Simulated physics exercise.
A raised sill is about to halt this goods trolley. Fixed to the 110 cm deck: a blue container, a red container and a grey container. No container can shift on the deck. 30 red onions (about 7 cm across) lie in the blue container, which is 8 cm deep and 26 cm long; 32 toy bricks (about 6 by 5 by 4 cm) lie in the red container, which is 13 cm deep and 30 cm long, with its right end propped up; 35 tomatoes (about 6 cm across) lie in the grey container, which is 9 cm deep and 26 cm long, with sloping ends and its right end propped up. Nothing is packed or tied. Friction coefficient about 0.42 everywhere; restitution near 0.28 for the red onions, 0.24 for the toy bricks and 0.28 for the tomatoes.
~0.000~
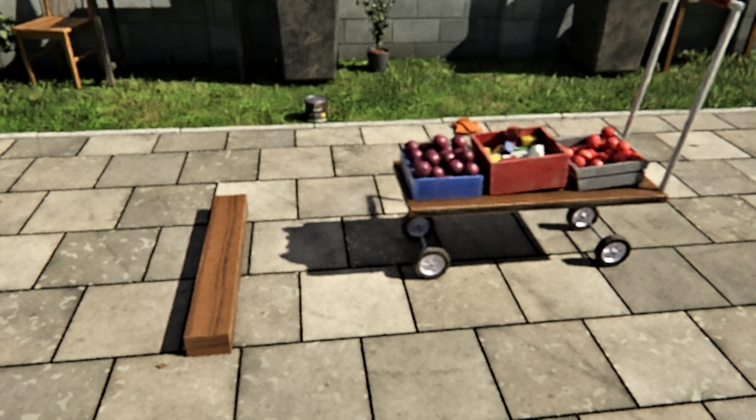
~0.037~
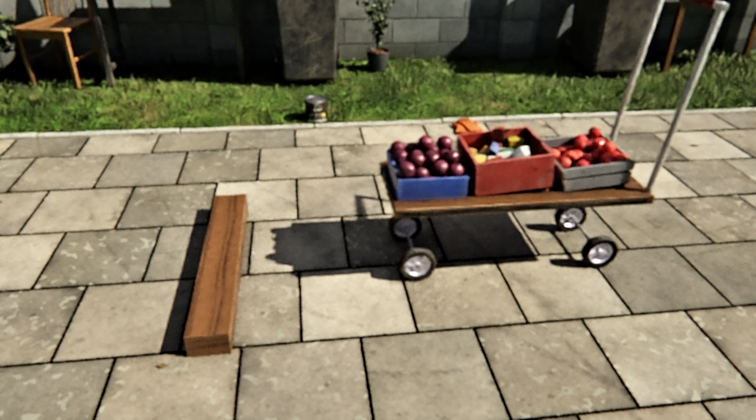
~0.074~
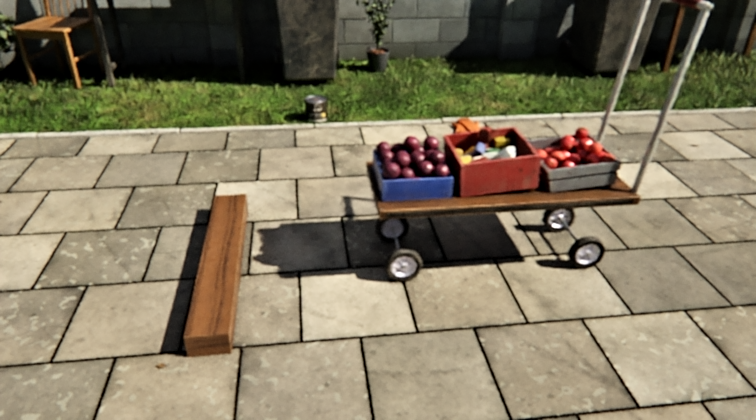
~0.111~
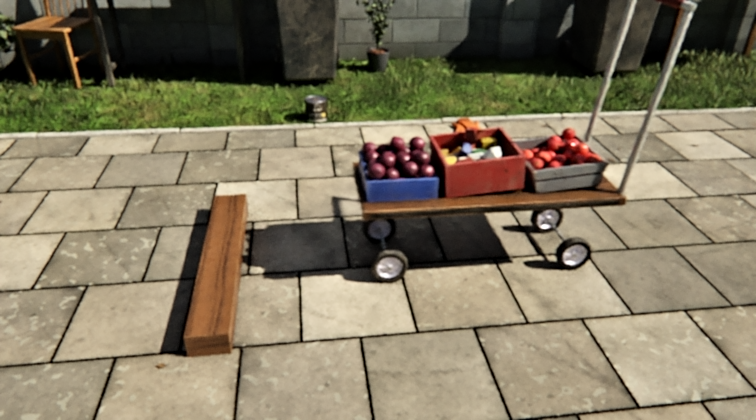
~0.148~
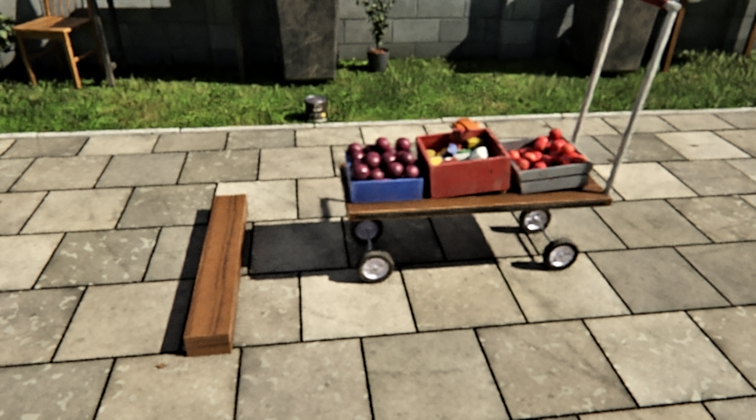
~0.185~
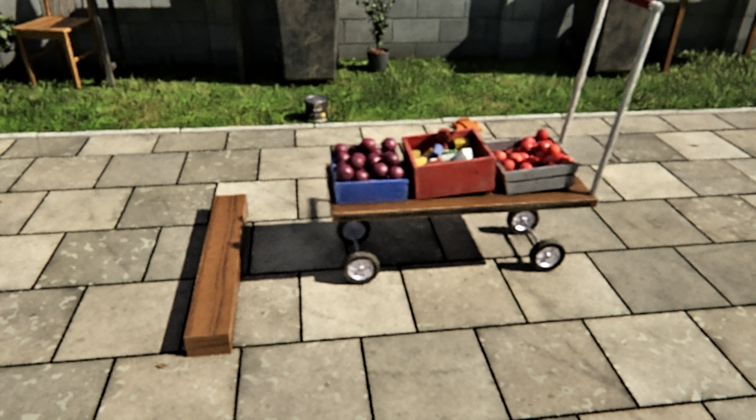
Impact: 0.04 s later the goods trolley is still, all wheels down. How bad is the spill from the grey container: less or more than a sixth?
It sheds less than a sixth of them.
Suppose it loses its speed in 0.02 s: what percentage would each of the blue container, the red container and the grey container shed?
Then blue container 20, red container 0, grey container 10 per cent.
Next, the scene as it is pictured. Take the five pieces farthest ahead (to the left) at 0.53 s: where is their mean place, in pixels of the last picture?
Near (226, 164).
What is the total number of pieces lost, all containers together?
About 10.
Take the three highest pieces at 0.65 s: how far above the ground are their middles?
About 56 cm.
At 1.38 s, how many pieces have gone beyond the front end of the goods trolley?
Some 5 pieces.
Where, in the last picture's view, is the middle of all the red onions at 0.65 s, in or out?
Near (256, 174).
After 0.43 s, impact.
After 0.53 s, blue container 28 in, 2 out, red container 32 in, 0 out and grey container 35 in, 0 out.
After 0.65 s, blue container 25 in, 5 out, red container 32 in, 0 out and grey container 34 in, 1 out.
After 0.88 s, blue container 25 in, 5 out, red container 31 in, 1 out and grey container 33 in, 2 out.
Final count (at 1.38 s), blue container 24 in, 6 out, red container 31 in, 1 out and grey container 32 in, 3 out. Asked share, 3 of 35, 9 per cent.
